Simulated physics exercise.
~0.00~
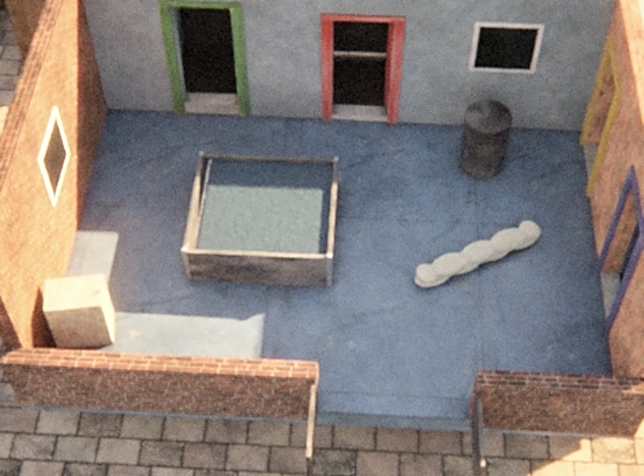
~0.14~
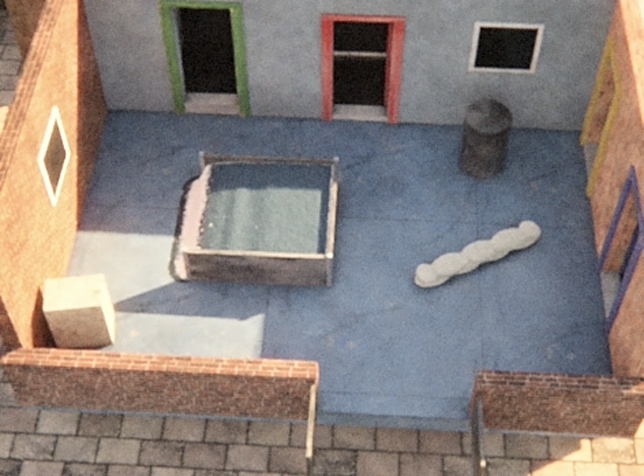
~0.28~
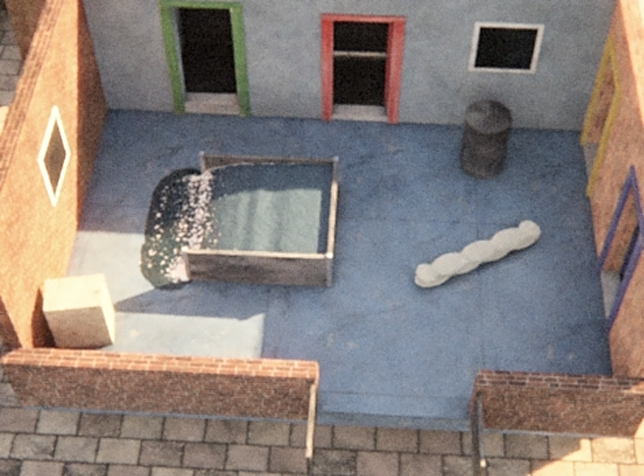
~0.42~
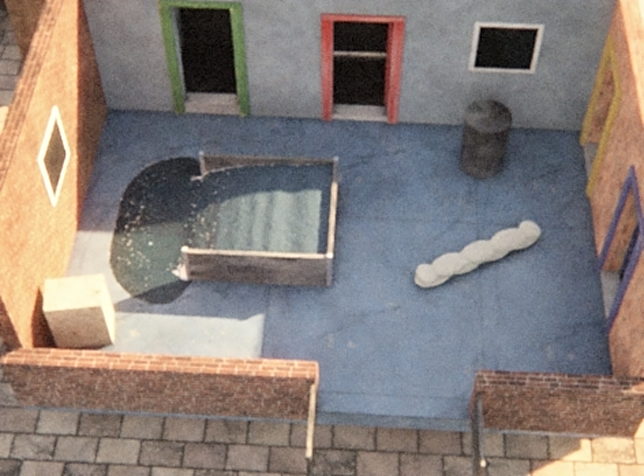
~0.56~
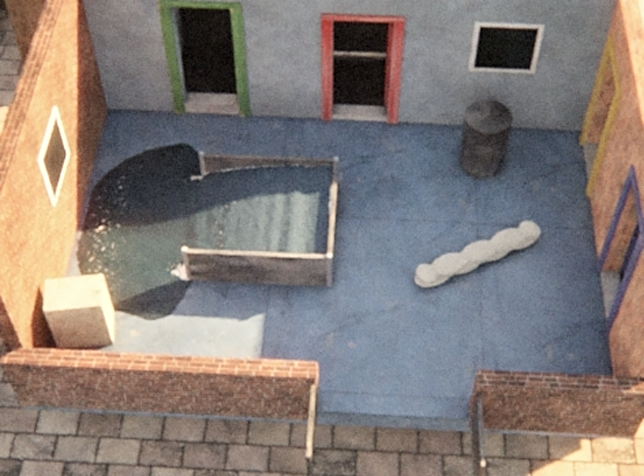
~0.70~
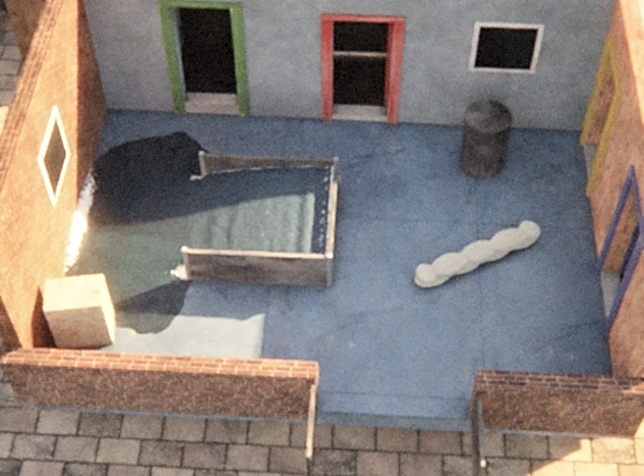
Water burst out through the left side of a square tank in a walled yard, fanned across the blue floor, and reached the brick wall and pale box on the left.
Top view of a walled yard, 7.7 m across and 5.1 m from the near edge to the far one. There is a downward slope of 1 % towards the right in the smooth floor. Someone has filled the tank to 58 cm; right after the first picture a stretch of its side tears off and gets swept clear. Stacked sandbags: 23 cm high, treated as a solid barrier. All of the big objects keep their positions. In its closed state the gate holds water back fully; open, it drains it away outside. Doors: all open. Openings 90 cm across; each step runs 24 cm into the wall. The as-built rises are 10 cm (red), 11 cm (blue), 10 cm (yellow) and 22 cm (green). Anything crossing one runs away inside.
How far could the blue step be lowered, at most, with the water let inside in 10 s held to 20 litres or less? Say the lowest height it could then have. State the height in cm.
It could then stand at about 5.5 cm.
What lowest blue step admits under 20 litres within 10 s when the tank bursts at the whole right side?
Then something near 9.0 cm.
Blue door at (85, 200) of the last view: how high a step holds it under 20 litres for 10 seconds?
Close to 29 cm at the least.
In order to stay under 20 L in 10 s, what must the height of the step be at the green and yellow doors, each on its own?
Some 8.5 cm for green, some 6.5 cm for yellow.
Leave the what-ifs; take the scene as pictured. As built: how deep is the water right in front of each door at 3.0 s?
Centimetres: Red = 0, blue = 0, yellow = 0, green = 12.
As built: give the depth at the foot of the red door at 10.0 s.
3.0 cm.
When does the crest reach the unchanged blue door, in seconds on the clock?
Near 7.0 seconds.
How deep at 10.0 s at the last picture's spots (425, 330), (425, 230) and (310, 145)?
In that order: 2, 3 and 3 cm.
After 1.4 s water covers 20 % of the floor, deepest (36 cm) near (89, 232); it has not reached the blue door.
After 3.0 s water covers 35 % of the floor, deepest (29 cm) near (106, 118); it has not reached the blue door.
After 10.0 s water covers 95 % of the floor, deepest (13 cm) near (574, 132); 9 cm at the blue door, 0 litres in over its 11 cm step.
At the blue door as built, the water arrived by 6.1 s and peaked near 10 cm at 7.0 s.
With a step of 5 cm, 28 litres would have come in within the 10 s; with 6.5 cm, 13 litres. So under 20 litres takes about 5.5 cm.
